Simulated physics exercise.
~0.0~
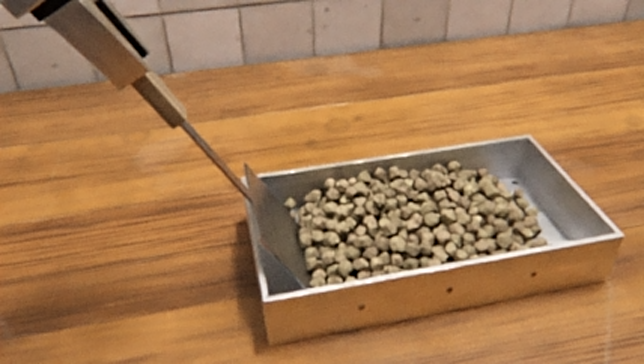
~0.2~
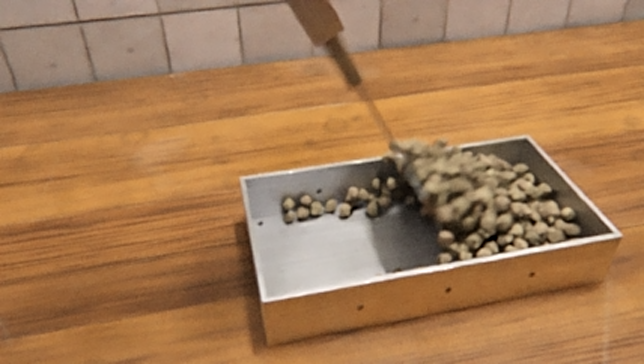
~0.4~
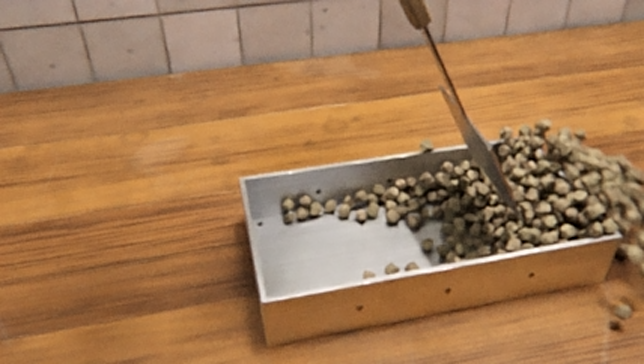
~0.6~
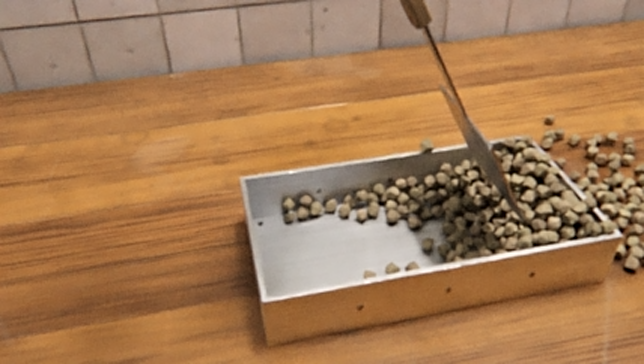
A spatula sweeps small pebbles rightward across a metal tray, spilling some onto the table.
